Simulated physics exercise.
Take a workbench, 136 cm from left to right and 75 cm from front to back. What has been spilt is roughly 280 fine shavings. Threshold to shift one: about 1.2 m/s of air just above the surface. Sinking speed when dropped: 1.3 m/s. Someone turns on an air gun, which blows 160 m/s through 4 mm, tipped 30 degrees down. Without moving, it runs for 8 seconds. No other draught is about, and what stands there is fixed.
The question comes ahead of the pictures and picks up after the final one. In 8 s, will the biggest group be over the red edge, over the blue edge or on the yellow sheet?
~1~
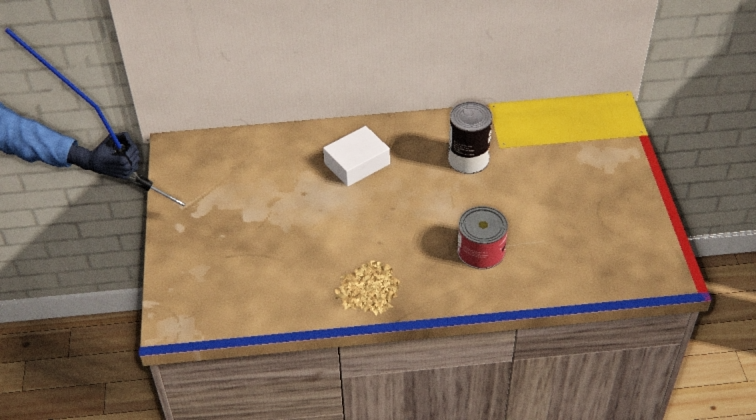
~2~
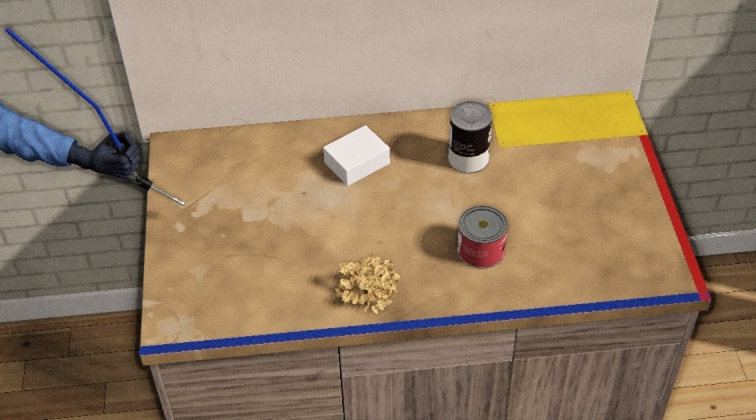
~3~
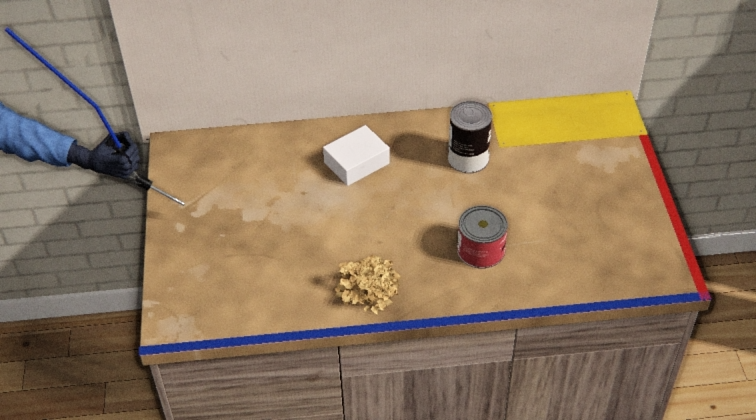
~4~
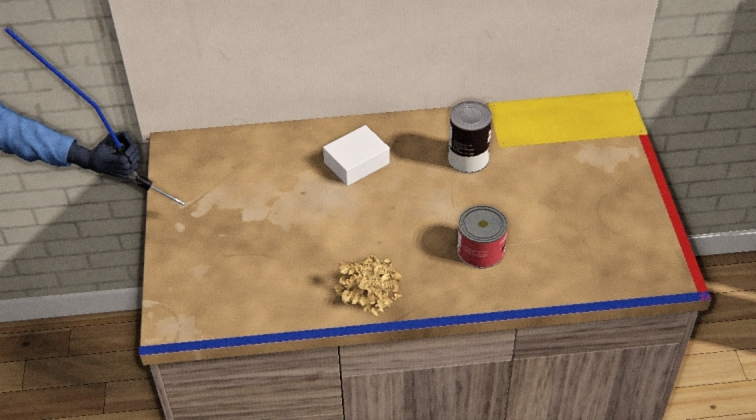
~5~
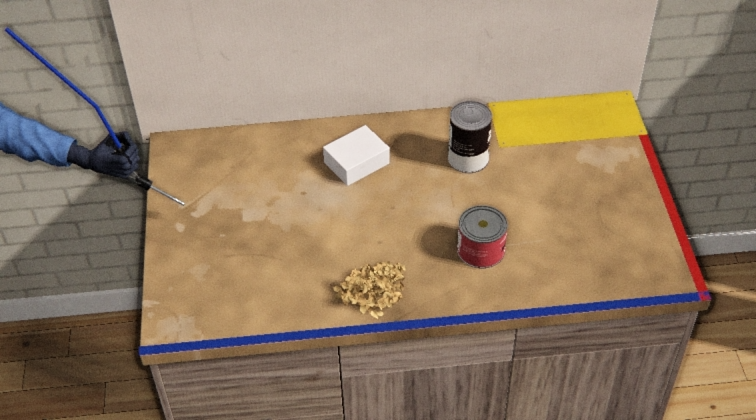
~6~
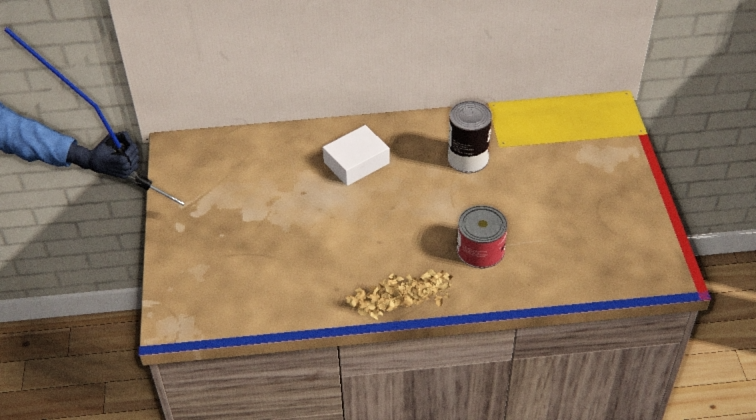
The biggest group is at the blue one.
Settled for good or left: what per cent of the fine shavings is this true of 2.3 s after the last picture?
Near 100 %.
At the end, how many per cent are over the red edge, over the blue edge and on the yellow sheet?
I'd put it at around 0 % for red, 100 % for blue and 0 % for yellow.
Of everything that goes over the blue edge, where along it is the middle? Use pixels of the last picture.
Close to pixel (468, 324).
Then, 1.4 s after the last picture, 0 % are on the move or not yet settled, 0 % are on the yellow sheet, 100 % over the blue edge and 0 % over the red edge.
Then, 2.3 s after the last picture, 0 % are on the move or not yet settled, 0 % are on the yellow sheet, 100 % over the blue edge and 0 % over the red edge.
Then, 4.2 s after the last picture, 0 % are on the move or not yet settled, 0 % are on the yellow sheet, 100 % over the blue edge and 0 % over the red edge.
Then, 7.8 s after the last picture, at the end, 0 % are on the yellow sheet, 100 % over the blue edge and 0 % over the red edge.
